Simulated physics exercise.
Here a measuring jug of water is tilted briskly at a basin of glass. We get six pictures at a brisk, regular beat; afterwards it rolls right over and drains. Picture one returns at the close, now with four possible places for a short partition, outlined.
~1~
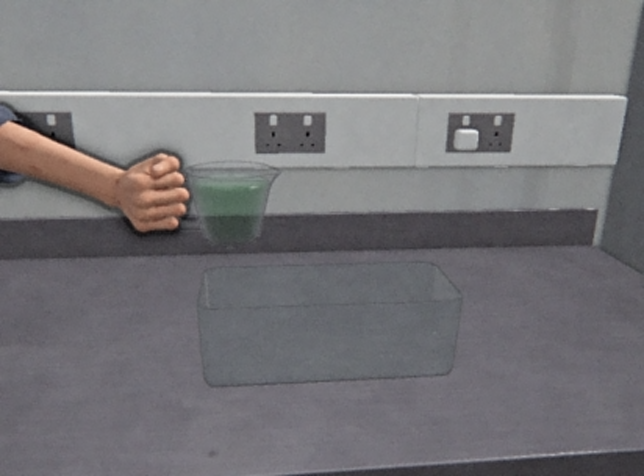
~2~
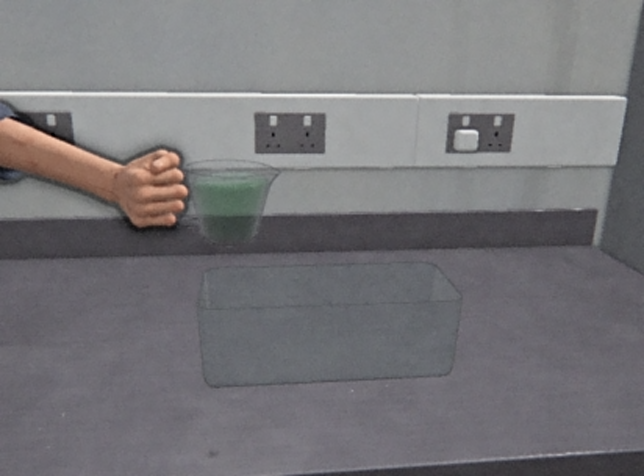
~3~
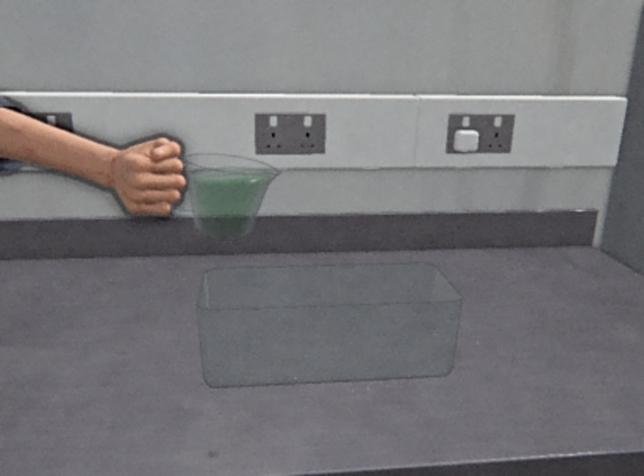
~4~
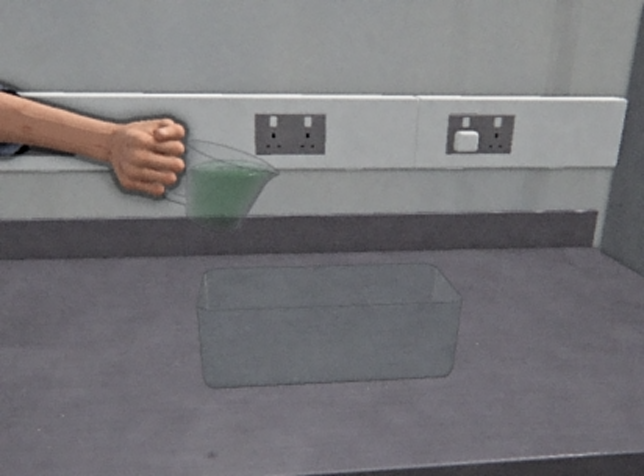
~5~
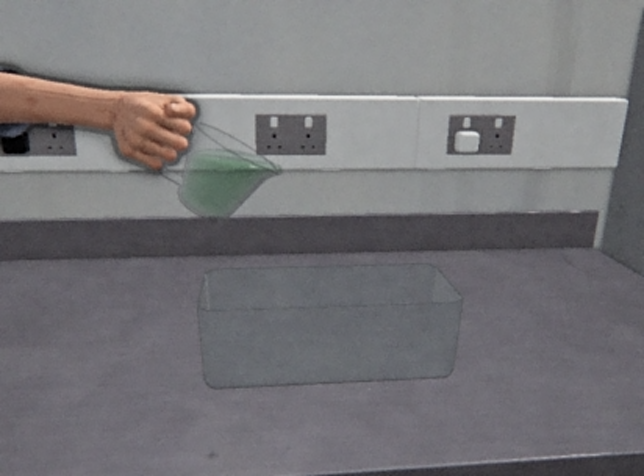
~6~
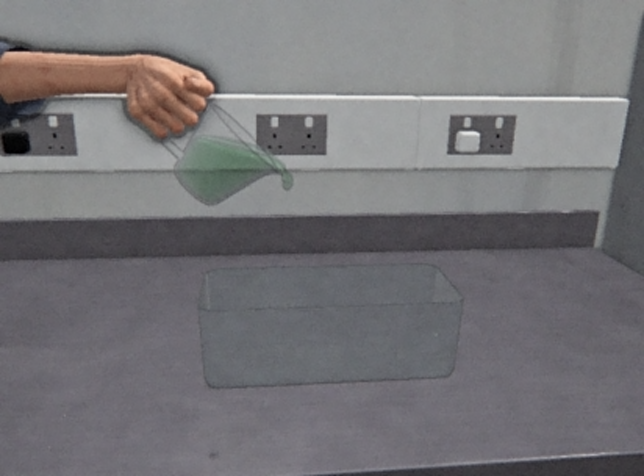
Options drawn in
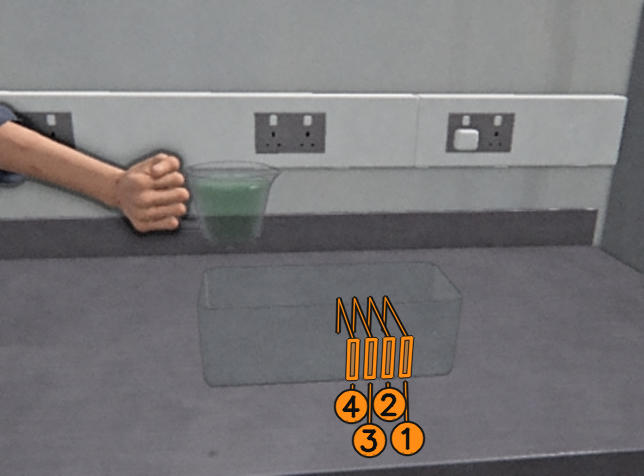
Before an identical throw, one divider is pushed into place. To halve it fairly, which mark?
It is 3.
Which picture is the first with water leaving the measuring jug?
In picture 5.
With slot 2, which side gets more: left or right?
More ends on the left.
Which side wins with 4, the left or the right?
The right side.
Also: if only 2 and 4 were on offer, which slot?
Slot 4.
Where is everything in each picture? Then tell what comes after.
The first picture shows upright, lip at (280, 171); basin from (204, 383) to (452, 371); nothing has left yet.
The second picture shows tipped about 2°, lip at (279, 172); nothing has left yet.
The third picture shows tipped about 8°, lip at (279, 172); nothing has left yet.
The fourth picture shows tipped about 18°, lip at (279, 173); nothing has left yet.
The fifth picture shows tipped about 30°, lip at (279, 173); water is over the lip, down to (279, 173).
The sixth picture shows tipped about 45°, lip at (279, 172); water is over the lip, down to (286, 187).
On the marked copy, 1 at (405, 382); 2 at (387, 383); 3 at (370, 384); 4 at (352, 385).
With 1, about 88 % ends left of the wall and 4 % right of it; 8 % is lost outside.
With 2, about 90 % ends left of the wall and 2 % right of it; 8 % is lost outside.
With 3, about 55 % ends left of the wall and 41 % right of it; 4 % is lost outside.
With 4, about 19 % ends left of the wall and 76 % right of it; 6 % is lost outside.
